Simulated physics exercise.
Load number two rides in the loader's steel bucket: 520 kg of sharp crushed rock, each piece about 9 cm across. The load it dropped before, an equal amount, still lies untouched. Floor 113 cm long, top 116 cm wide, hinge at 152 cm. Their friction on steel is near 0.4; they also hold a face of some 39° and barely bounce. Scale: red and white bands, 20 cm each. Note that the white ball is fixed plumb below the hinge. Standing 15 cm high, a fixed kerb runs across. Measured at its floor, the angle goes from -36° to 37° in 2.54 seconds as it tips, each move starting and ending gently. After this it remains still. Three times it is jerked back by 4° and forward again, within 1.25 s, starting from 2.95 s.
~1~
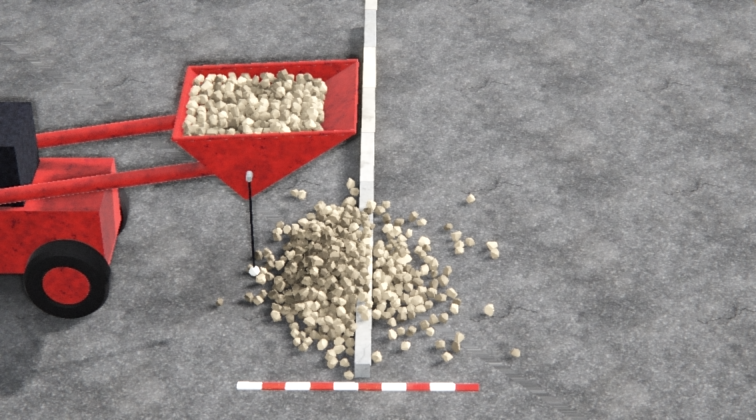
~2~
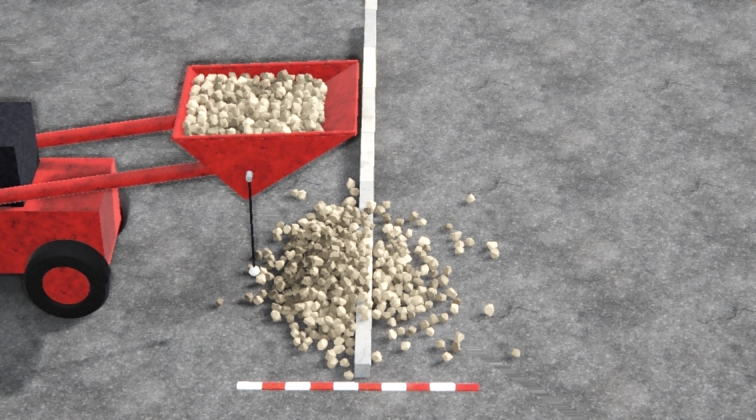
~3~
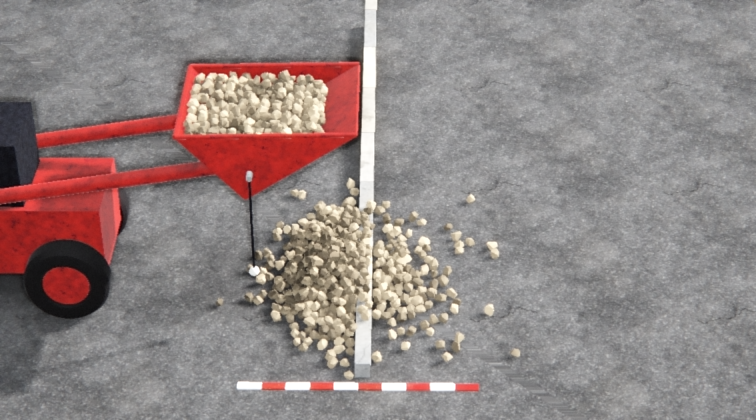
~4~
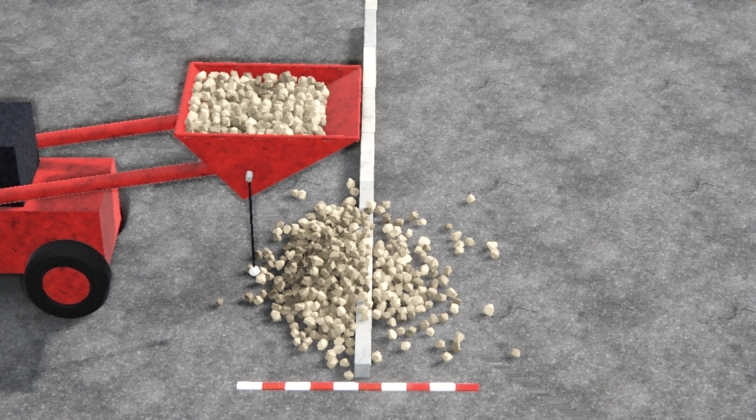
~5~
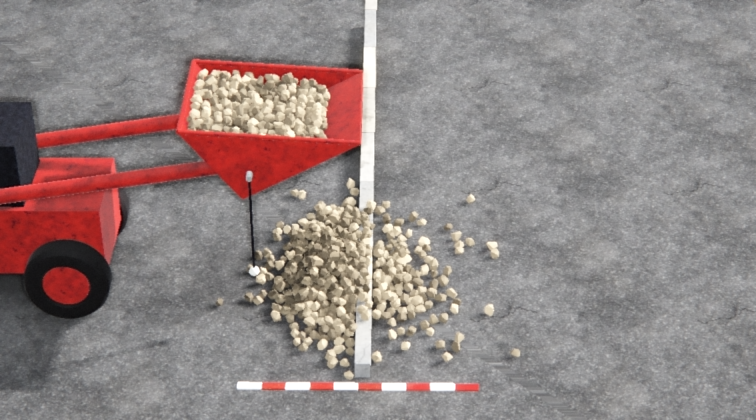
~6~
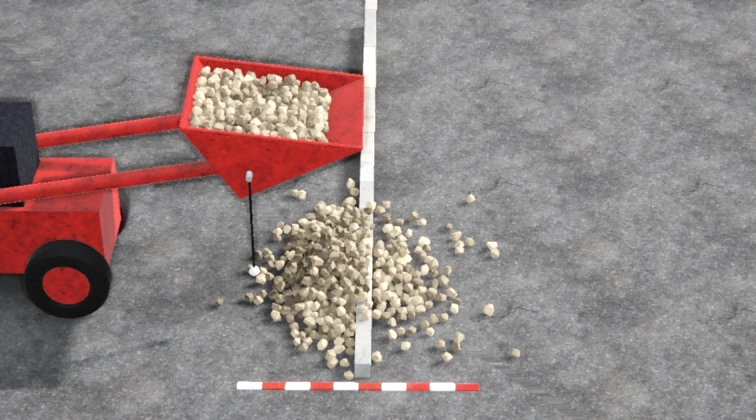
On grey, rough ground, a red loader holds a bucket of pale stones above a scattered heap lying across a light kerb; the bucket tilts slightly, its right edge lowering, while the heap and the loader's body stay still.
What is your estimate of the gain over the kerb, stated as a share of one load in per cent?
My estimate is 90 per cent of one load.
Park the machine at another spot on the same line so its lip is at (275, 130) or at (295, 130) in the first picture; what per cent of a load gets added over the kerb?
I'd guess close to 5 per cent first and close to 20 per cent second.
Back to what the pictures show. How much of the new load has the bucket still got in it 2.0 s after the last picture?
Close to 40 per cent of the load.
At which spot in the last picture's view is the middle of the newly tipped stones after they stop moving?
Near (408, 264).
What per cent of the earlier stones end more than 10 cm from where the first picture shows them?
Estimate: 5 %, roughly.
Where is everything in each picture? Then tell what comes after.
The first picture shows lip at (355, 132), floor tilted -36°, highest stones at (272, 86). The earlier load is highest near (342, 250), 33 cm above ground level, 78 % on this side of the kerb, 22 % over the kerb.
In the second picture, the bucket is at -36°, its lip at (356, 133); the top of the load is at (273, 86).
The third picture shows lip at (357, 135), floor tilted -34°, highest stones at (256, 86).
The fourth picture shows lip at (358, 138), floor tilted -32°, highest stones at (217, 86).
The fifth picture shows lip at (360, 143), floor tilted -29°, highest stones at (208, 85).
In the sixth picture, the bucket is at -26°, its lip at (362, 149); the top of the load is at (211, 83).
Then, 1.3 s after the last picture the floor is at 25°; in per cent of one load, 100 in the bucket, 78 on this side of the kerb, 22 over the kerb; the foremost stones are at (481, 261).
Then, 2.0 s after the last picture the floor is at 37°; in per cent of one load, 39 in the bucket, 106 on this side of the kerb, 55 over the kerb; the foremost stones are at (481, 261).
Then, 4.1 s after the last picture the floor is at 37°; in per cent of one load, 0 in the bucket, 89 on this side of the kerb, 111 over the kerb; the foremost stones are at (524, 287).
Then, 6.9 s after the last picture the floor is at 37°; in per cent of one load, 0 in the bucket, 89 on this side of the kerb, 111 over the kerb; the foremost stones are at (524, 287). Net gain over the kerb, 90.
